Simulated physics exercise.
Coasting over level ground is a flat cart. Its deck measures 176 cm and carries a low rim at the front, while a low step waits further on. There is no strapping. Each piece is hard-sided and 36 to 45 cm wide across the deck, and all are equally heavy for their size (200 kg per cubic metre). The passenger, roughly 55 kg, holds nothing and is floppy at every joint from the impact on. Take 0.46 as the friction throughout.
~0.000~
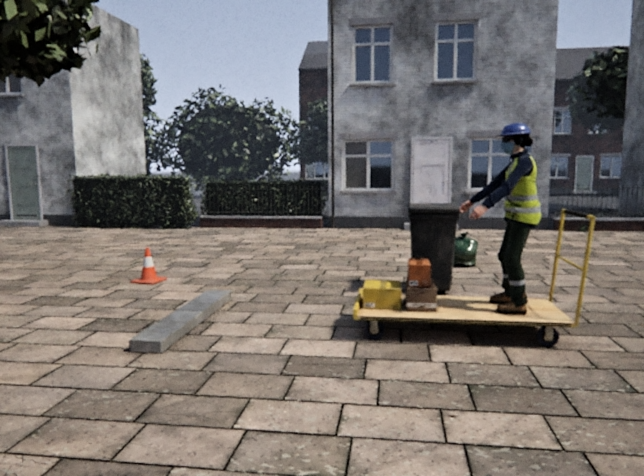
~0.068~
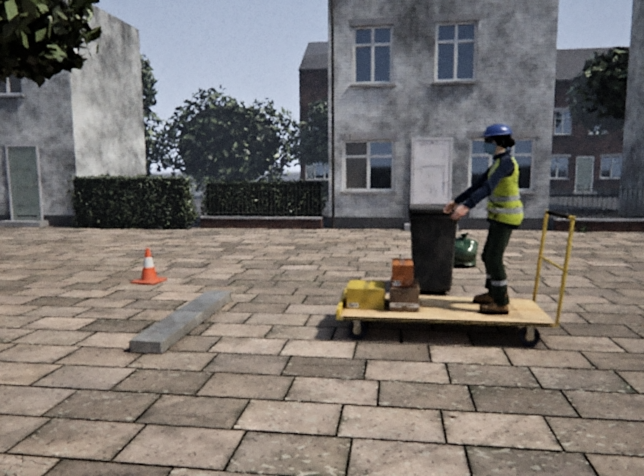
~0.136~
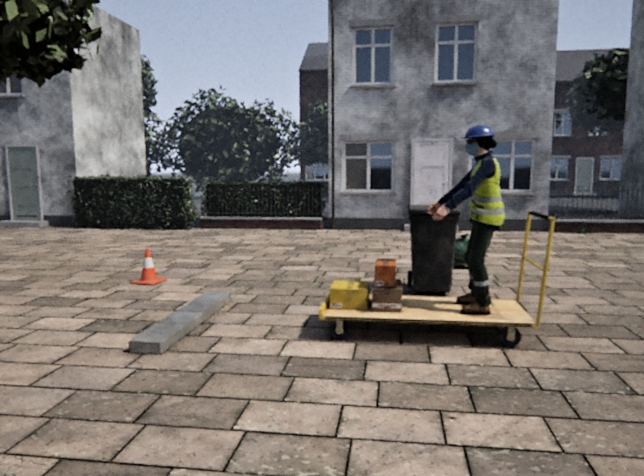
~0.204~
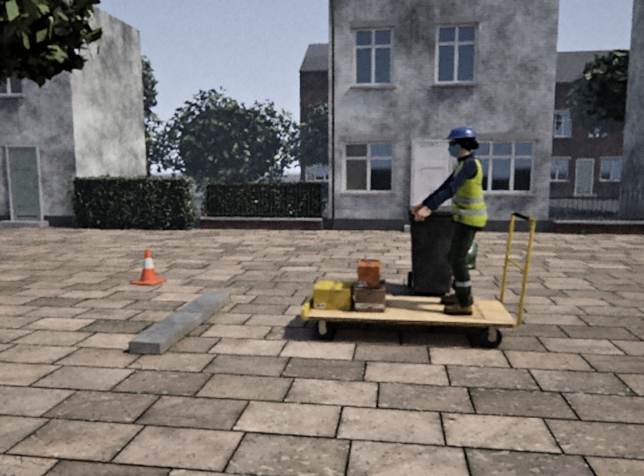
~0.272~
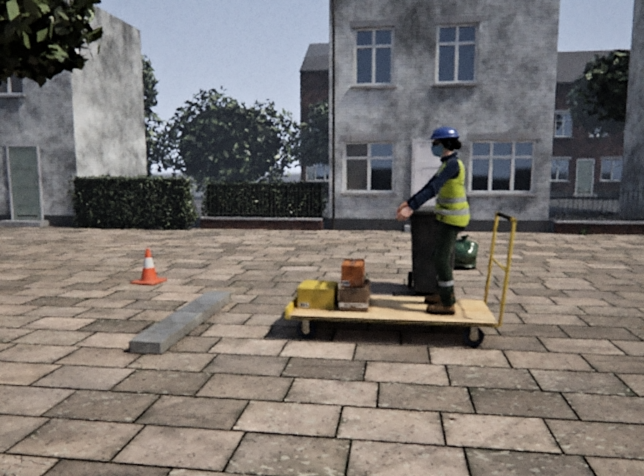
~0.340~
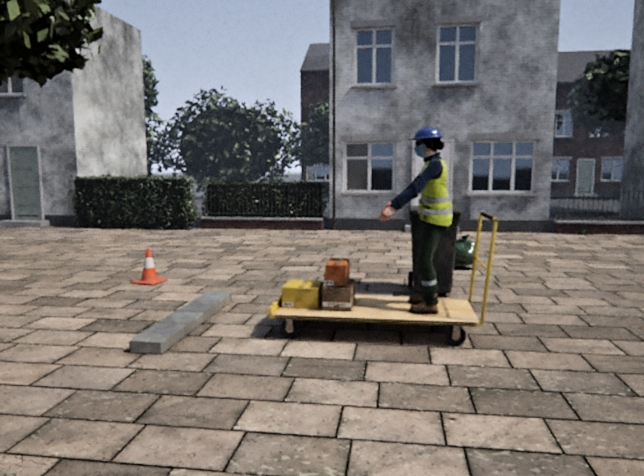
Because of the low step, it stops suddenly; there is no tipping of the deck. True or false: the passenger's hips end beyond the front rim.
False.
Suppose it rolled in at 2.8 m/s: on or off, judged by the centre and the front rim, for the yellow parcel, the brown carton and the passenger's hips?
In that case the yellow item would stay put, the brown item would stay put and the hips would go over.
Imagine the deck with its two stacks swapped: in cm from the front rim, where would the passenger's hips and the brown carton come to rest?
After the swap: Hips 20 cm behind; brown 20 cm behind.
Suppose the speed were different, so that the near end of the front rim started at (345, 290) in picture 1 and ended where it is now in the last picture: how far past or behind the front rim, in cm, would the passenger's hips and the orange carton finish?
Both stay short of the rim: The hips by 60 cm and orange by 0 cm.
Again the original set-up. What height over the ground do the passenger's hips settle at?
About 55 cm above the ground.
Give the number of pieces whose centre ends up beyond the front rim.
Total: 1.
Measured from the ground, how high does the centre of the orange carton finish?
Close to 10 cm above the ground.
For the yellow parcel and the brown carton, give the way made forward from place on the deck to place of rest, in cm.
Approximate forward shift in cm: Yellow near 5, brown near 10.
Impact comes at 0.73 s.
After 1.27 s the passenger's hips are 54 cm behind the rim, near (247, 260) in the last picture's view.
After 1.73 s the passenger's hips are 24 cm behind the rim, near (217, 270) in the last picture's view.
Final state at 3.6 s, past the rim, orange carton; behind it, yellow parcel, brown carton and the passenger's hips.
